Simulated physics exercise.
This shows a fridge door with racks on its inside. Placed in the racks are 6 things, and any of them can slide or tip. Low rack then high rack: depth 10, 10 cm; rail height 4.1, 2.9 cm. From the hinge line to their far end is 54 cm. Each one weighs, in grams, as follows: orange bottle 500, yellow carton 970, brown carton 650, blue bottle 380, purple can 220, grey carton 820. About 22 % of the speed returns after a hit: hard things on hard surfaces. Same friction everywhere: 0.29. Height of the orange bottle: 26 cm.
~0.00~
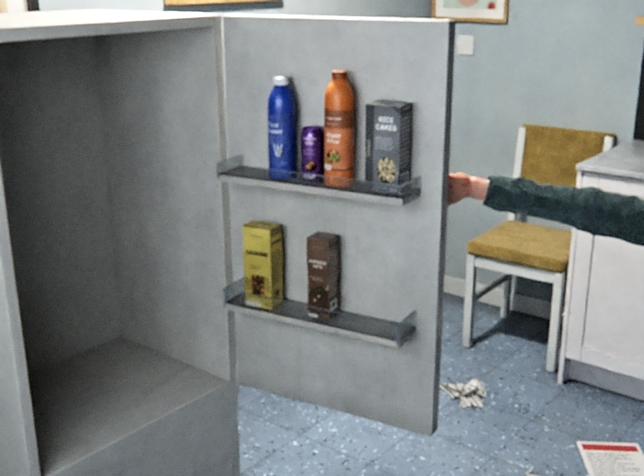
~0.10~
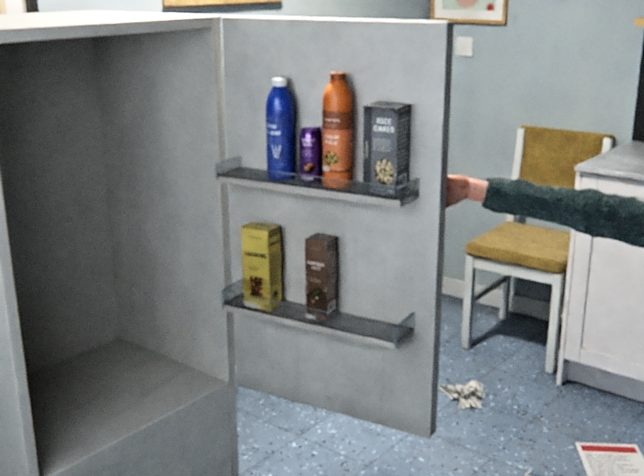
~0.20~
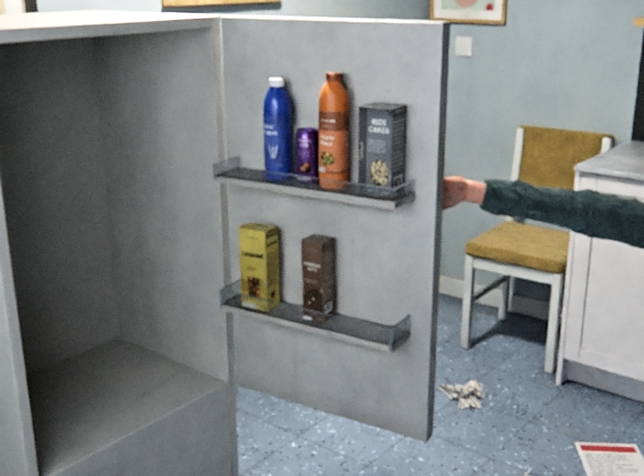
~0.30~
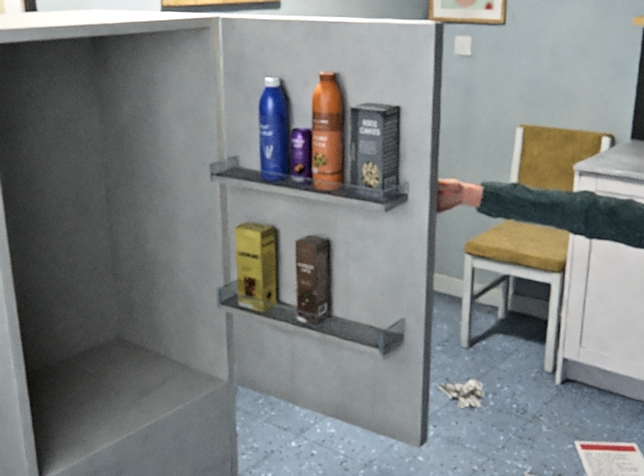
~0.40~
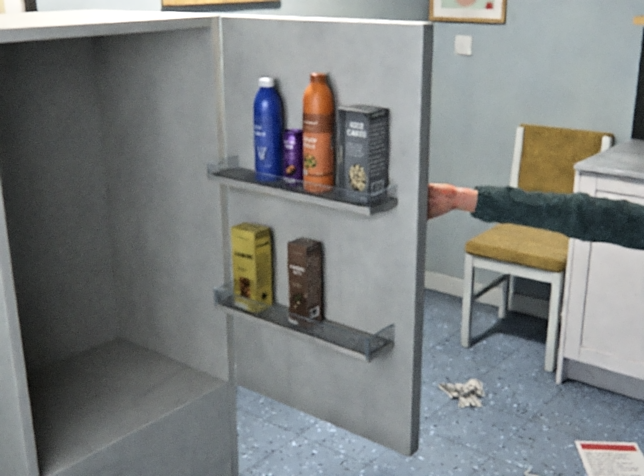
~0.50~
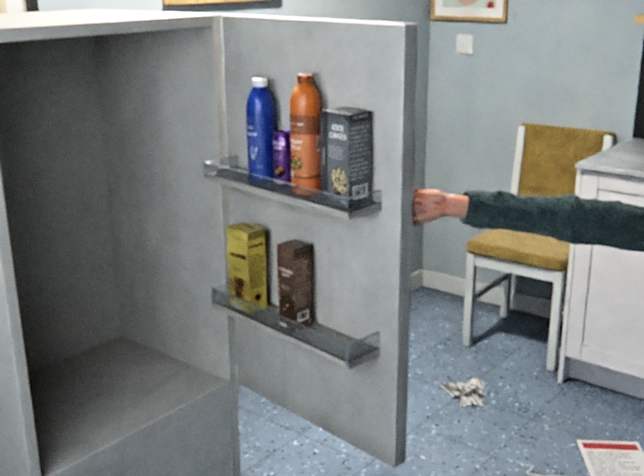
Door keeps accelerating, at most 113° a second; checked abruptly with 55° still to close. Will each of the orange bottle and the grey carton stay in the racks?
Each in turn: The orange bottle does not stay in the racks; the grey carton does not stay in the racks.
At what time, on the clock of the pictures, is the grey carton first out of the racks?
Near 1.0 s on the clock.
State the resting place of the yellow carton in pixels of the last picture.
(215, 269), roughly.
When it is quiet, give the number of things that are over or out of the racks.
Total: 3.
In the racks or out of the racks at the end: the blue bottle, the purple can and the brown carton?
The blue bottle ends in the racks; the purple can is still in the racks; the brown carton finishes out of the racks.
After 1.00 s, door 55° open; grey carton now out of the racks; orange bottle leaning 21° near (206, 140); brown carton leaning 17°.
After 1.40 s, door 55° open; orange bottle and brown carton now out of the racks; purple can slid 2 cm; blue bottle slid 2 cm.
After 1.60 s, door 55° open; purple can slid 2 cm; blue bottle slid 2 cm.
At rest (2.1 s), out of the racks, orange bottle, brown carton and grey carton; the other 3 in place, give or take 5 cm.
